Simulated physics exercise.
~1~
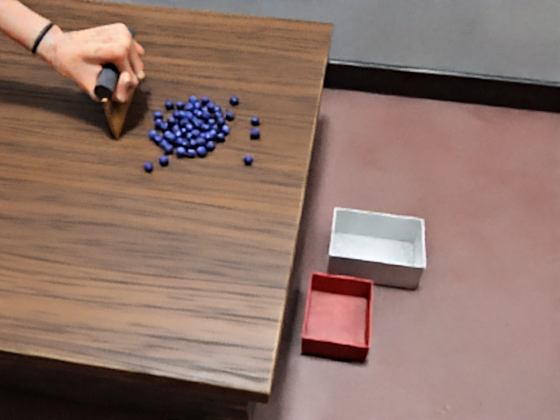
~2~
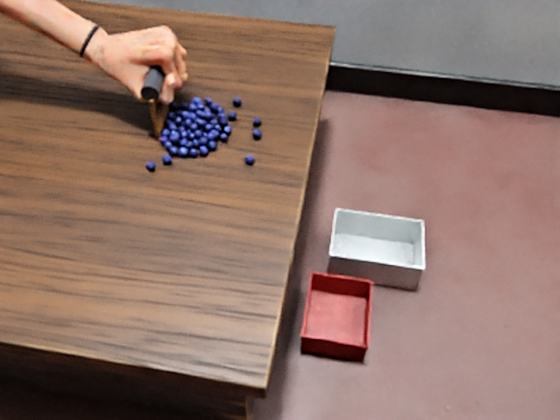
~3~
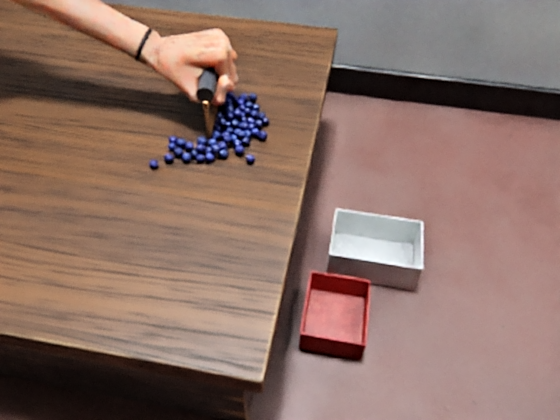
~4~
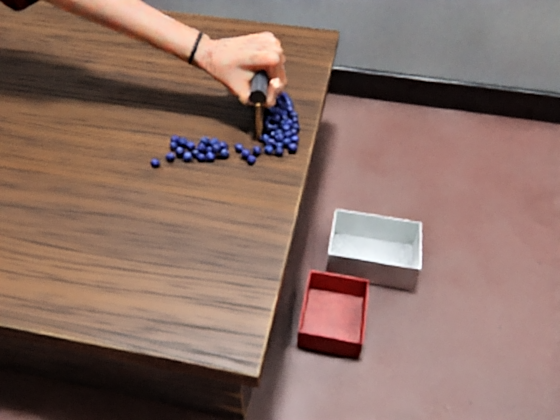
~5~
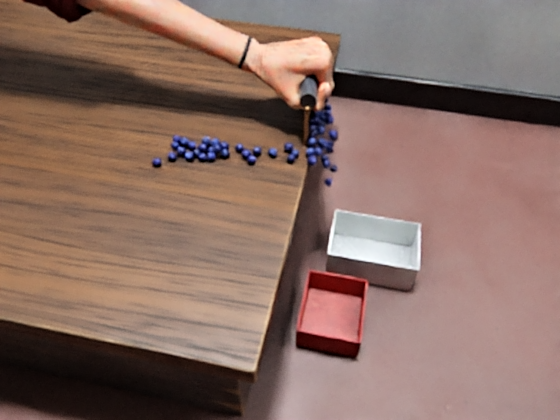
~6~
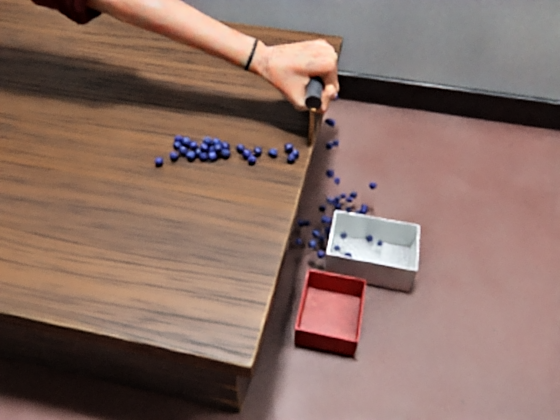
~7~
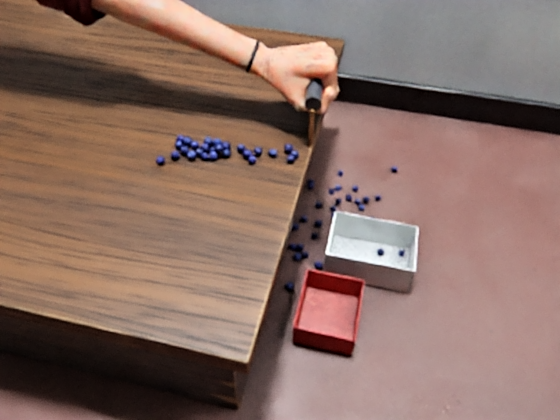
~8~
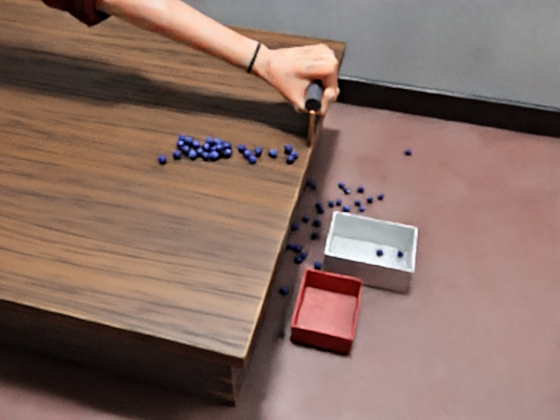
A hand scrapes blueberries rightward off a table, most falling missing the tins below.
